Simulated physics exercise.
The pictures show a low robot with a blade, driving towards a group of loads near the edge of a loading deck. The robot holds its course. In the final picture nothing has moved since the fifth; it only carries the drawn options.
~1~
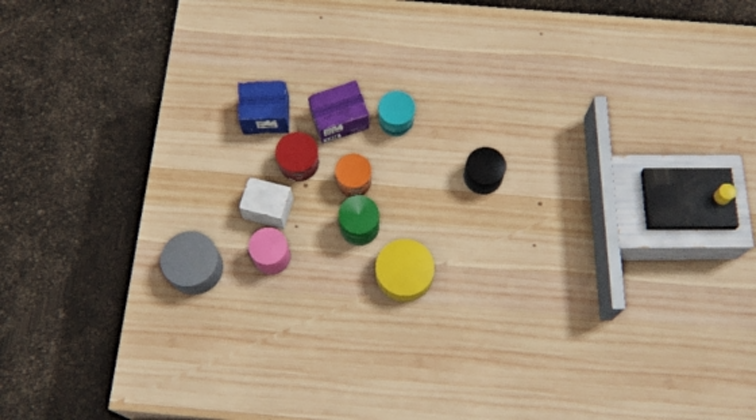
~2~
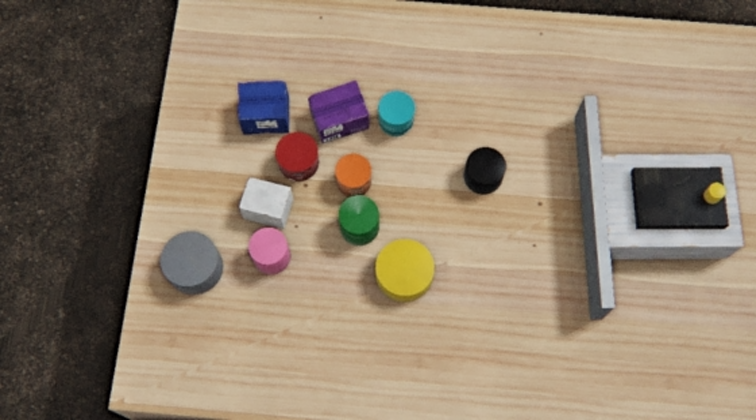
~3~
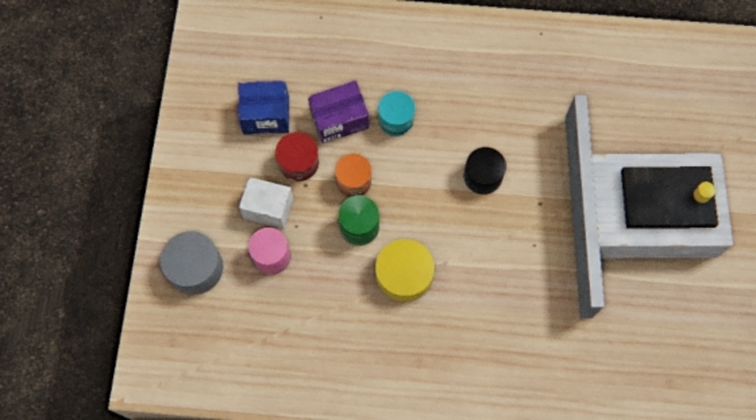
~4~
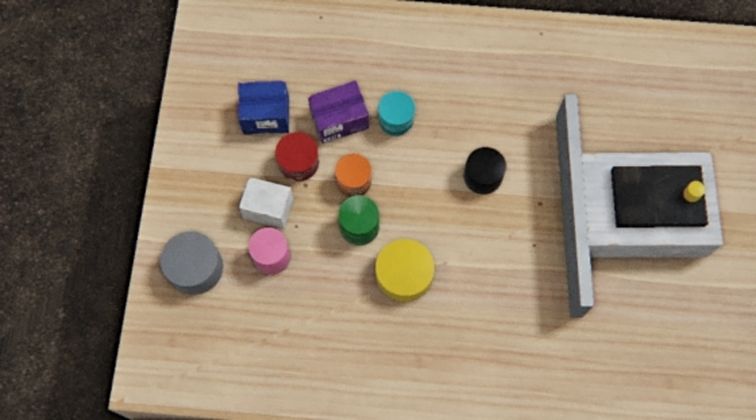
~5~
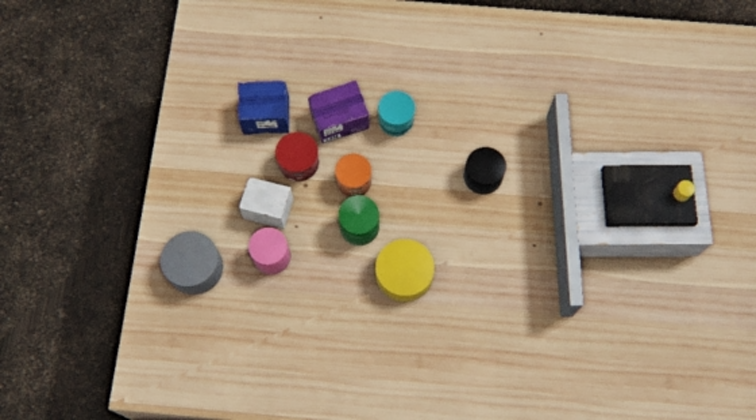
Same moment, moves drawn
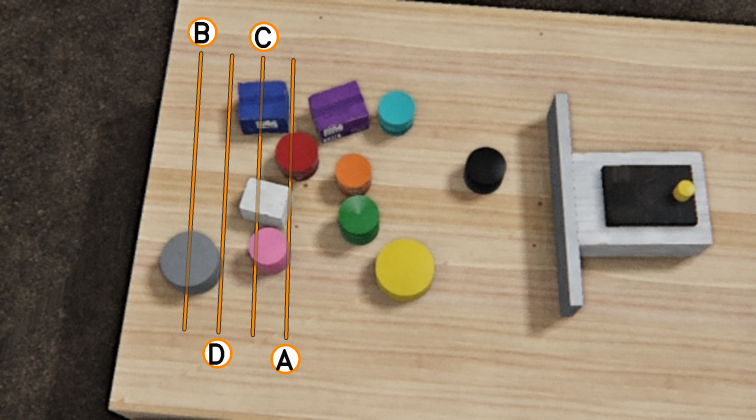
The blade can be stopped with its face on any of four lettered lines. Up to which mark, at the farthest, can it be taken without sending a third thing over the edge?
D is the last line within the limit.
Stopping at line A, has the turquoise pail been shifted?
Yes.
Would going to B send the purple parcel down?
Yes.
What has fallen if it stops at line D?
The blue parcel goes over.
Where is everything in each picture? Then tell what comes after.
Turquoise pail (397, 114); grey canister (193, 263); blue parcel (264, 108), in the first frame.
Robot (672, 198); orange pail (354, 176), in the second frame.
Robot (662, 197); black canister (485, 171), in the third frame.
Robot (652, 196); yellow canister (405, 271), in the fourth frame.
Robot (642, 195); red pail (298, 157); green canister (359, 221); turquoise pail (397, 114), in the fifth frame.
On the copy, A at (290, 192); B at (193, 185); C at (258, 190); D at (226, 187).
On D. First, robot (518, 186); black canister (415, 170); grey canister (193, 263).
Then, robot (393, 176); blue parcel (207, 99); purple parcel (255, 110).
Finally, robot (296, 168); blue parcel over the edge; grey canister (130, 282); one fallen.
By contrast, A is within the limit but short; B drops six; C is within the limit but short.
